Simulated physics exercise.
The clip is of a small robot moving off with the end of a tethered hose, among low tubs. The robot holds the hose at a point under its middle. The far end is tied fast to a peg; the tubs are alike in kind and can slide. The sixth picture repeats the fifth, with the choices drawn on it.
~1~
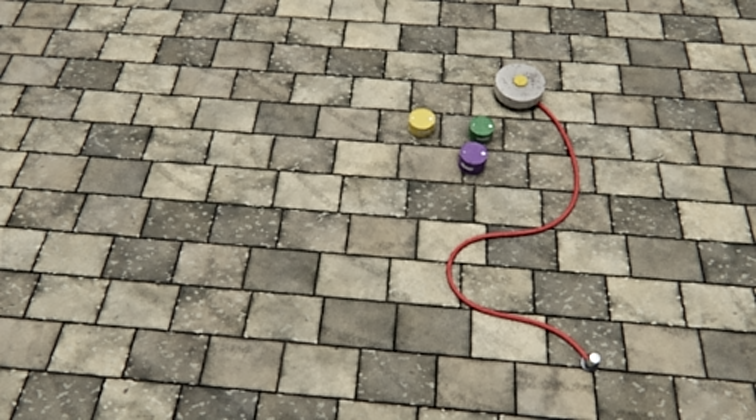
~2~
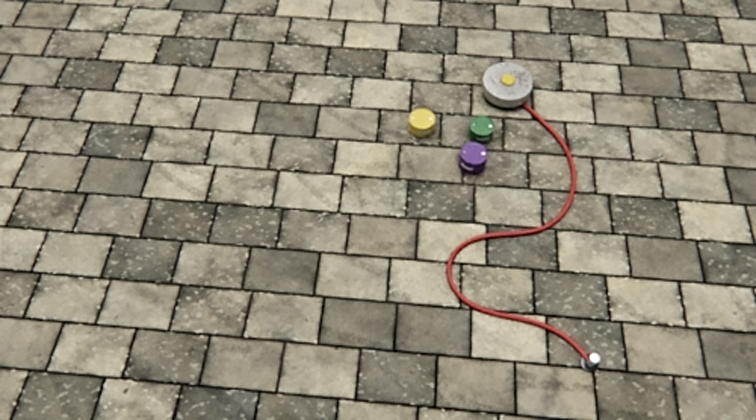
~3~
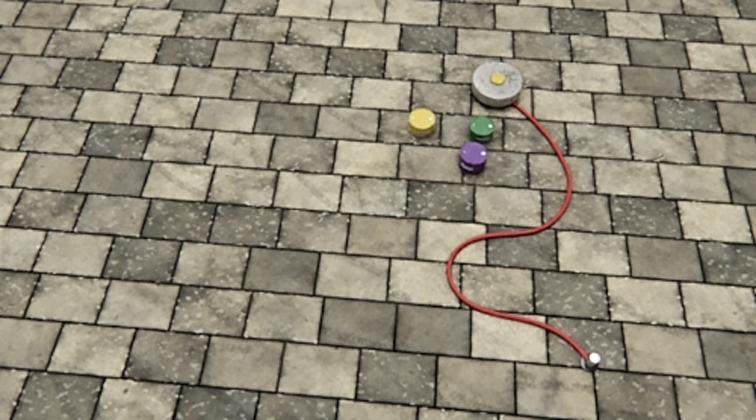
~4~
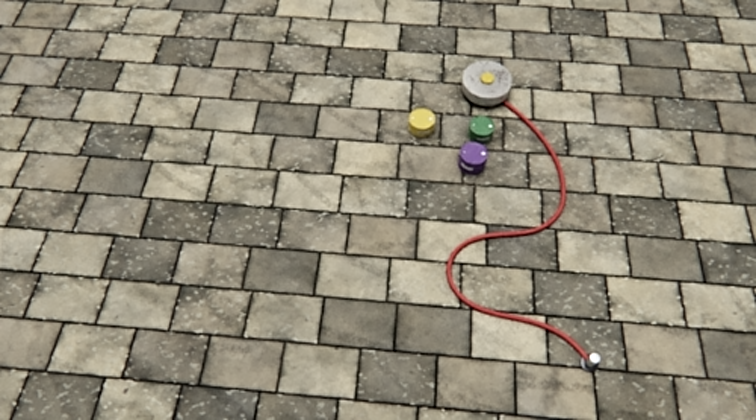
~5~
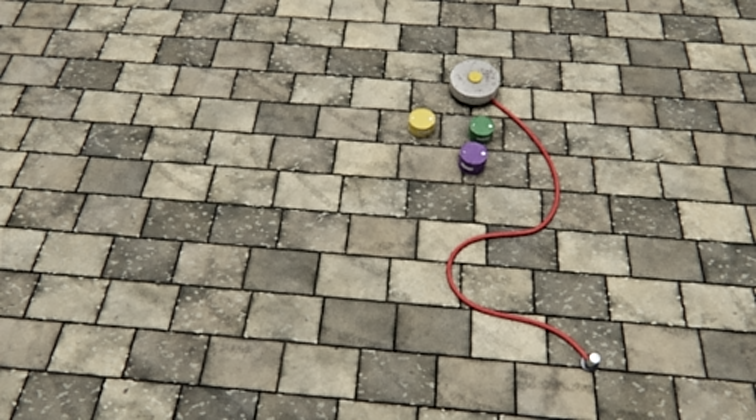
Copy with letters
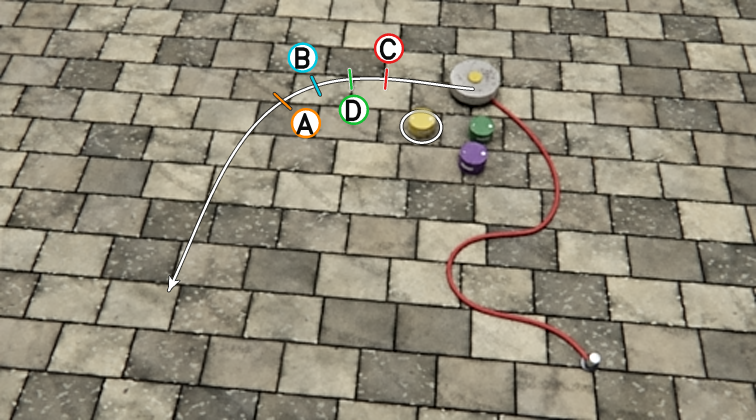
A round grey robot slides slowly left across stone paving, trailing a curving red hose behind yellow, green and purple tubs.
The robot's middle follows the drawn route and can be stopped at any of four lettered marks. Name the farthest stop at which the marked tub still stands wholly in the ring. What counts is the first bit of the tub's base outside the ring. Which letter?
Mark A.
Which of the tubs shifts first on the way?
The green tub.
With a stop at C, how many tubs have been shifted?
The count is none.
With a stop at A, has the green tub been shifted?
Yes.
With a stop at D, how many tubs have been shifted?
The count is none.
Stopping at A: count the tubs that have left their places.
By then, one.
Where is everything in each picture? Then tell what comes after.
Robot (519, 87); peg (592, 361); green tub (481, 130), in the first picture.
Robot (507, 86); yellow tub (422, 123), in the second picture.
Robot (496, 85); green tub (481, 130), in the third picture.
Robot (486, 84); yellow tub (422, 123), in the fourth picture.
Robot (474, 83); green tub (481, 130); purple tub (473, 158); yellow tub (422, 123), in the fifth picture.
On the copy, A at (282, 101); B at (316, 86); C at (386, 79); D at (351, 79); the ring at (421, 127); the route from (473, 89) via (275, 107) to (169, 290).
On A. First, robot (404, 75); yellow tub (422, 123).
Then, robot (336, 75); yellow tub (422, 123).
Finally, robot (281, 96); green tub (468, 139); yellow tub (422, 123); the yellow tub is still in its ring.
By contrast, B is safe but short; C is safe but short; D is safe but short.
